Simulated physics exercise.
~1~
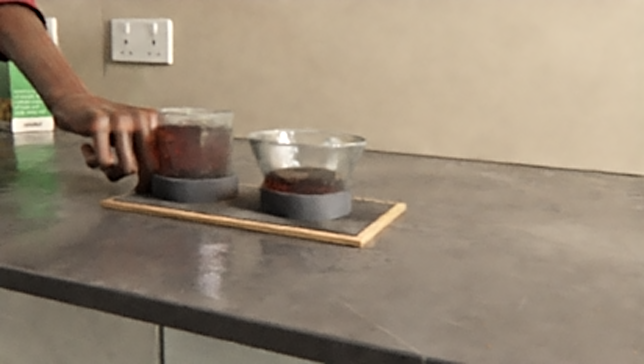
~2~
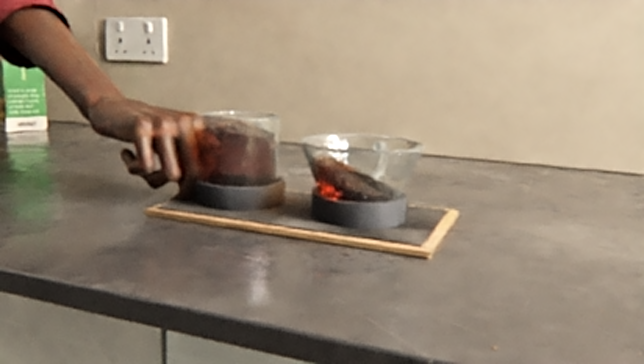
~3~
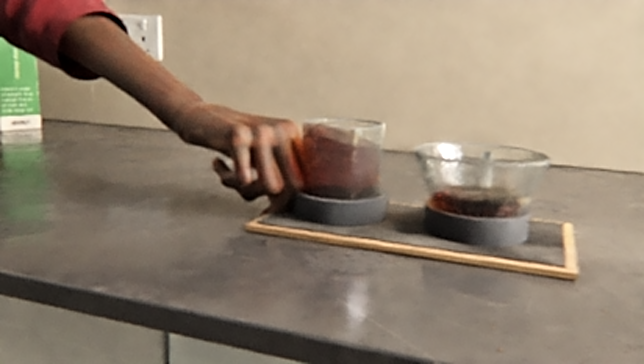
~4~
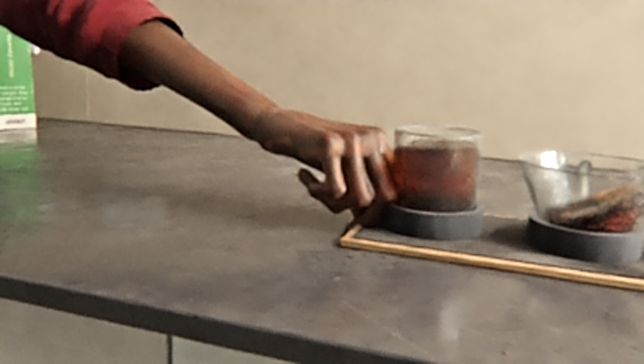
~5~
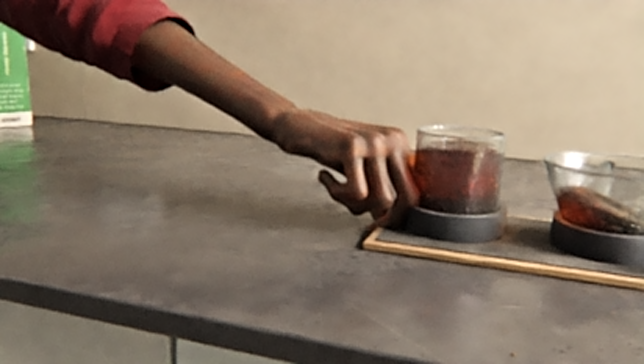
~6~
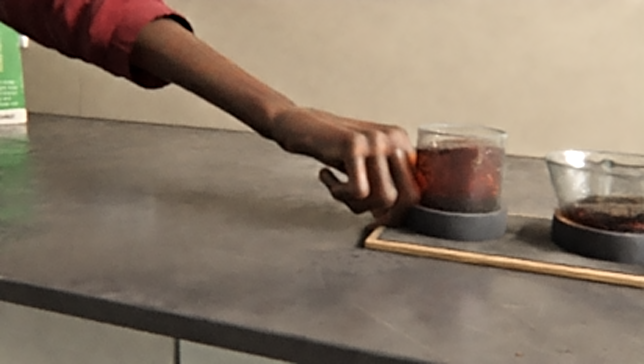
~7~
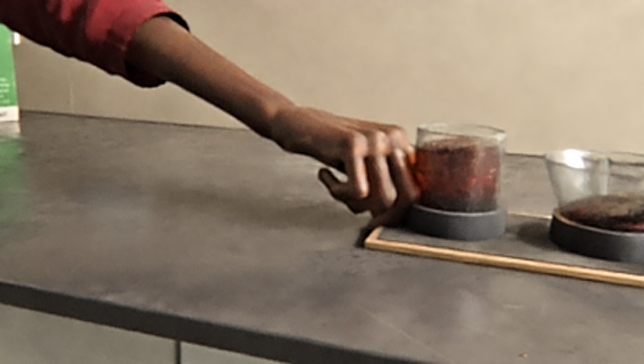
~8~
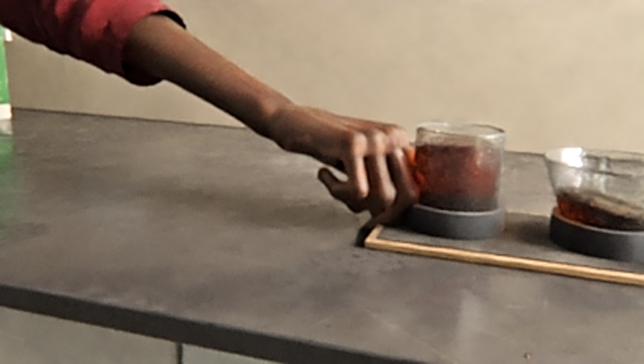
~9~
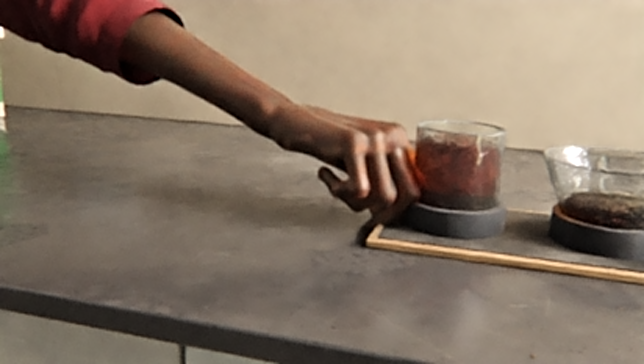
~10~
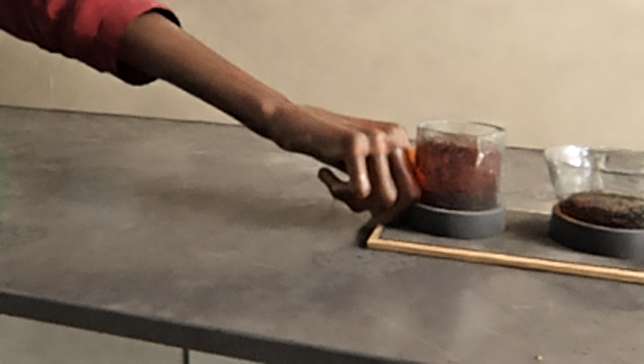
A hand slides a tray carrying two glass vessels of dark tea right across a grey worktop, then stops, the tea sloshing inside.
